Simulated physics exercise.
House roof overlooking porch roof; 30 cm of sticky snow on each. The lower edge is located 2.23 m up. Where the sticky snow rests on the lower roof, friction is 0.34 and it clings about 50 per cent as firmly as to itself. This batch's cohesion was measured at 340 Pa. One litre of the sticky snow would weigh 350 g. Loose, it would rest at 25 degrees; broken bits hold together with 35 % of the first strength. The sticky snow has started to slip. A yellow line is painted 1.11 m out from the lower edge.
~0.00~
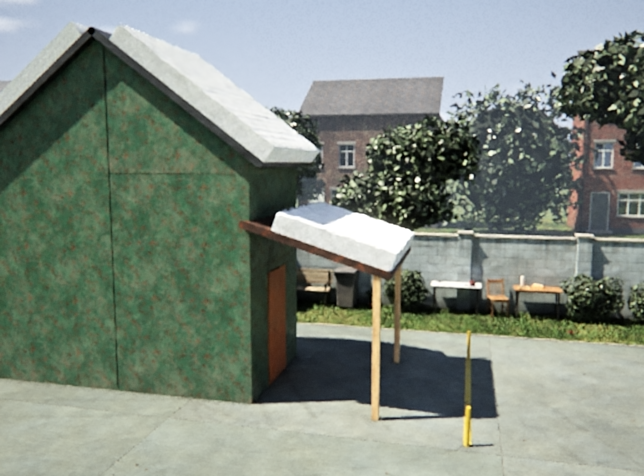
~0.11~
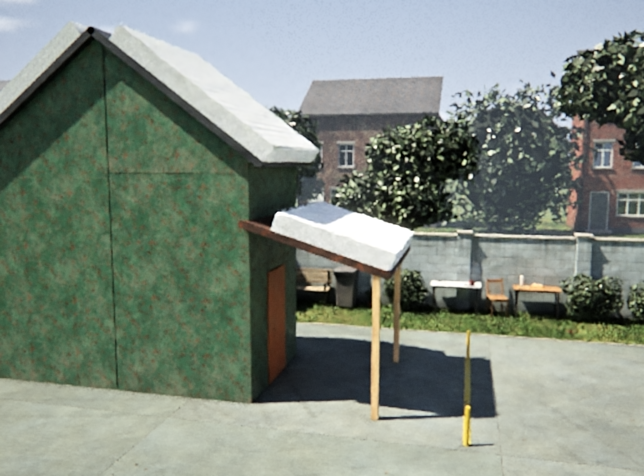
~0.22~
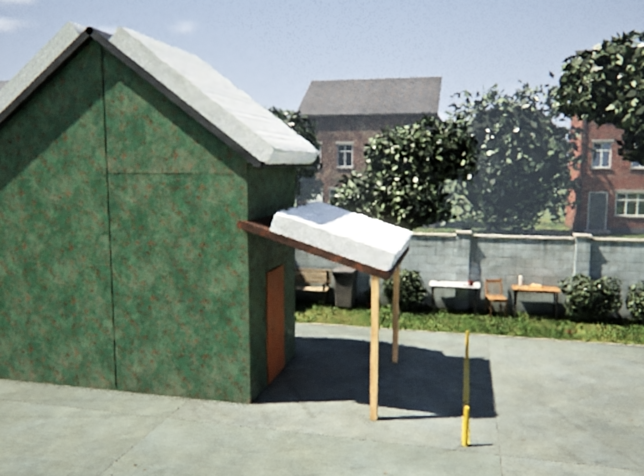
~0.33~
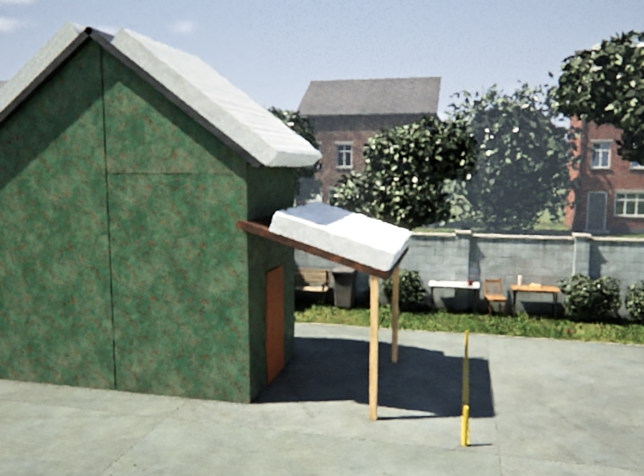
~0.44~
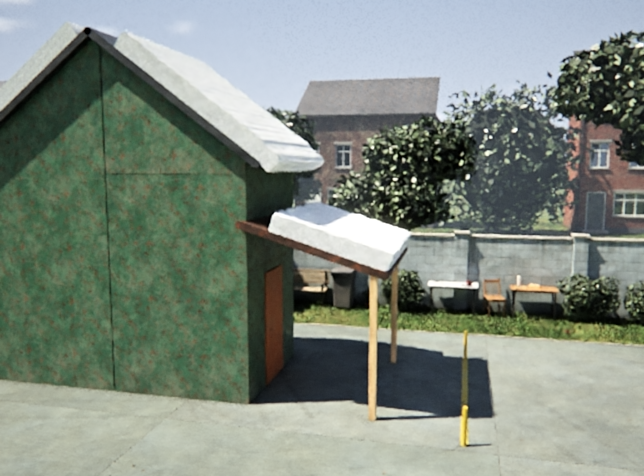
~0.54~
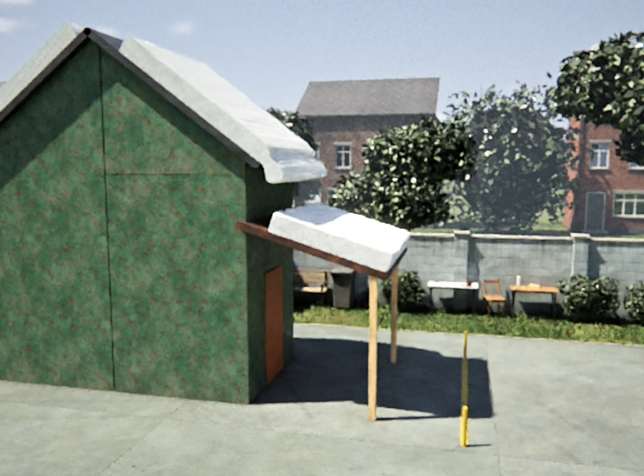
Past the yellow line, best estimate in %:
52 %.
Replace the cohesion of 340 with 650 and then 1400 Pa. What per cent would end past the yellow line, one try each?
About 35 % first, about 0 % second.
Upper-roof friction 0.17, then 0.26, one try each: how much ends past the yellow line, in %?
I'd expect around 60 percent, then around 60 percent.
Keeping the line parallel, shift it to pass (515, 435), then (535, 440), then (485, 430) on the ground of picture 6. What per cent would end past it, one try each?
I'd guess near 35 %, then near 30 %, and near 45 % on the last try.
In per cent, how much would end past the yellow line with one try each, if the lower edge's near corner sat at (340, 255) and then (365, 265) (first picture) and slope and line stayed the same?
The first try gives 45 percent and the second gives 50 percent.
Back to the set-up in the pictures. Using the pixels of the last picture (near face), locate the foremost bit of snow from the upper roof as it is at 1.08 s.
Around pixel (325, 224).
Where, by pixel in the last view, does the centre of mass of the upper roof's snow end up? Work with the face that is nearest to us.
I'd put it at around pixel (492, 376).
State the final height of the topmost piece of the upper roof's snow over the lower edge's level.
0.9 m.
After 1.08 s, none is below the lower edge and 0 % is past the line.
After 1.72 s, 2 % is below the lower edge and 0 % is past the line.
After 2.36 s, 43 % is below the lower edge and 20 % is past the line.
After 3.00 s, 72 % is below the lower edge and 49 % is past the line.
After 4.30 s, 73 % is below the lower edge and 52 % is past the line.
